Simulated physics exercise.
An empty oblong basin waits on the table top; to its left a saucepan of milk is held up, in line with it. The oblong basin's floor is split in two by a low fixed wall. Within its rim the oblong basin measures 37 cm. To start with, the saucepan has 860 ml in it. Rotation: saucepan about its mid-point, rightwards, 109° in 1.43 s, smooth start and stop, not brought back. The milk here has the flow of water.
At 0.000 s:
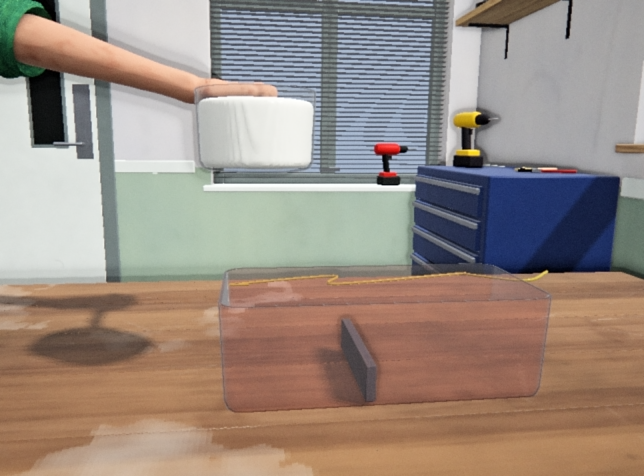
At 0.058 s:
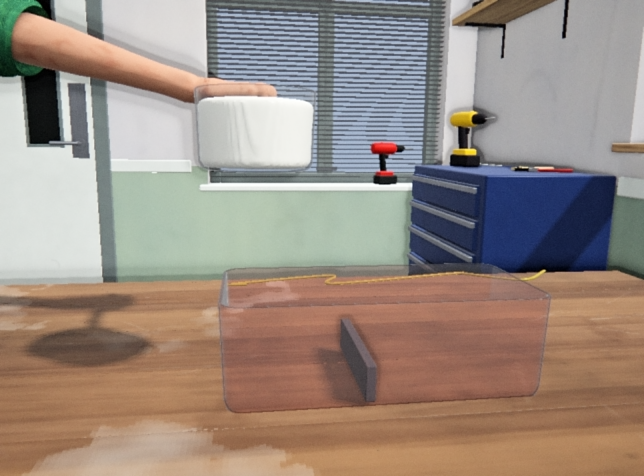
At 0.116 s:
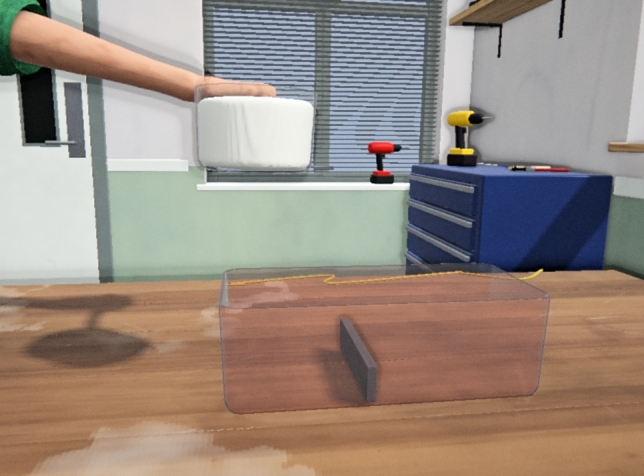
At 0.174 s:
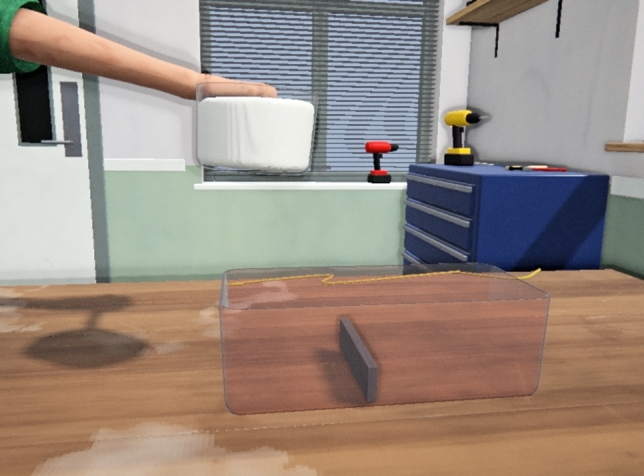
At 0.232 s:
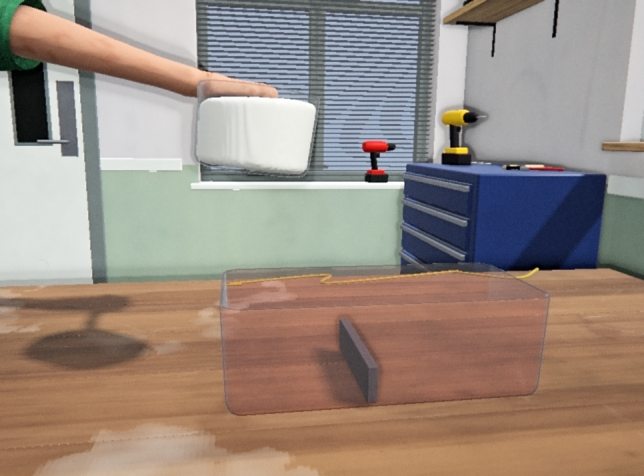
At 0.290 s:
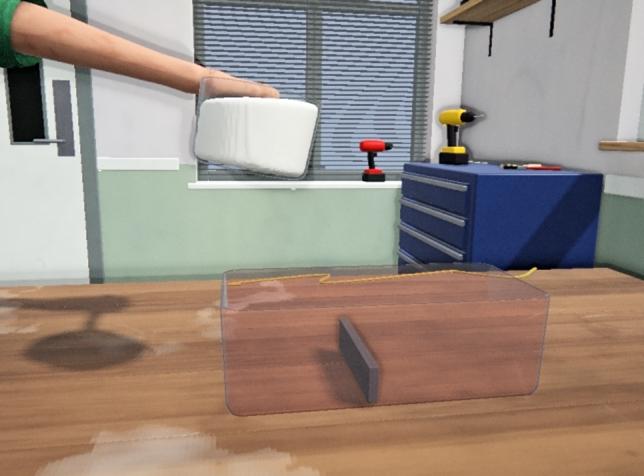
In the video, a hand holds a white container of milk above and left of a clear, empty oblong basin with an upright divider on a wooden table; the container starts level, then gradually tilts slightly to the right.
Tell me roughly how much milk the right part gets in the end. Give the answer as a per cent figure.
It gets about 76 per cent.
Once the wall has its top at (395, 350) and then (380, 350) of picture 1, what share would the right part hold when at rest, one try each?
40 then 60 %.
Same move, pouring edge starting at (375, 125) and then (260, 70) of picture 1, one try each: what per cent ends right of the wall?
It comes to 95 per cent, and then 25 per cent.
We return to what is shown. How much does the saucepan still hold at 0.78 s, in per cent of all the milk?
Roughly 64 percent.
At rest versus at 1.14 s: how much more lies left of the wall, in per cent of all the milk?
Some 18 per cent.
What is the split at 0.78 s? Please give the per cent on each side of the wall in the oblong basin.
Around 1 percent on the left and 8 on the right.
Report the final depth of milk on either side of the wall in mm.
Left part: About 8 mm; right part: About 20 mm.
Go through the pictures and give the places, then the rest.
In the first picture, tilt 0°; pouring edge (314, 94); surface from (199, 103) to (311, 105); the oblong basin's rim runs from (223, 287) to (519, 281); the wall's top is at (357, 341).
In the second picture, tilt 0°; pouring edge (314, 95); surface from (199, 102) to (311, 105).
In the third picture, tilt 2°; pouring edge (315, 96); surface from (199, 103) to (312, 106).
In the fourth picture, tilt 4°; pouring edge (316, 99); surface from (199, 103) to (313, 106).
In the fifth picture, tilt 7°; pouring edge (318, 102); surface from (201, 103) to (314, 107).
In the sixth picture, tilt 11°; pouring edge (319, 107); surface from (201, 105) to (316, 108).
By 0.78 s the tilt is 62° and 65 per cent is still to pour, 1 is left of the wall and 8 right of it.
By 1.14 s the tilt is 99° and 13 per cent is still to pour, 5 is left of the wall and 67 right of it.
By 1.52 s the tilt is 109° and 0 per cent is still to pour, 21 is left of the wall and 76 right of it.
By 1.93 s the tilt is 109° and 0 per cent is still to pour, 22 is left of the wall and 76 right of it.
At rest 22 per cent lies left of the wall, 76 right of it and 1 outside.
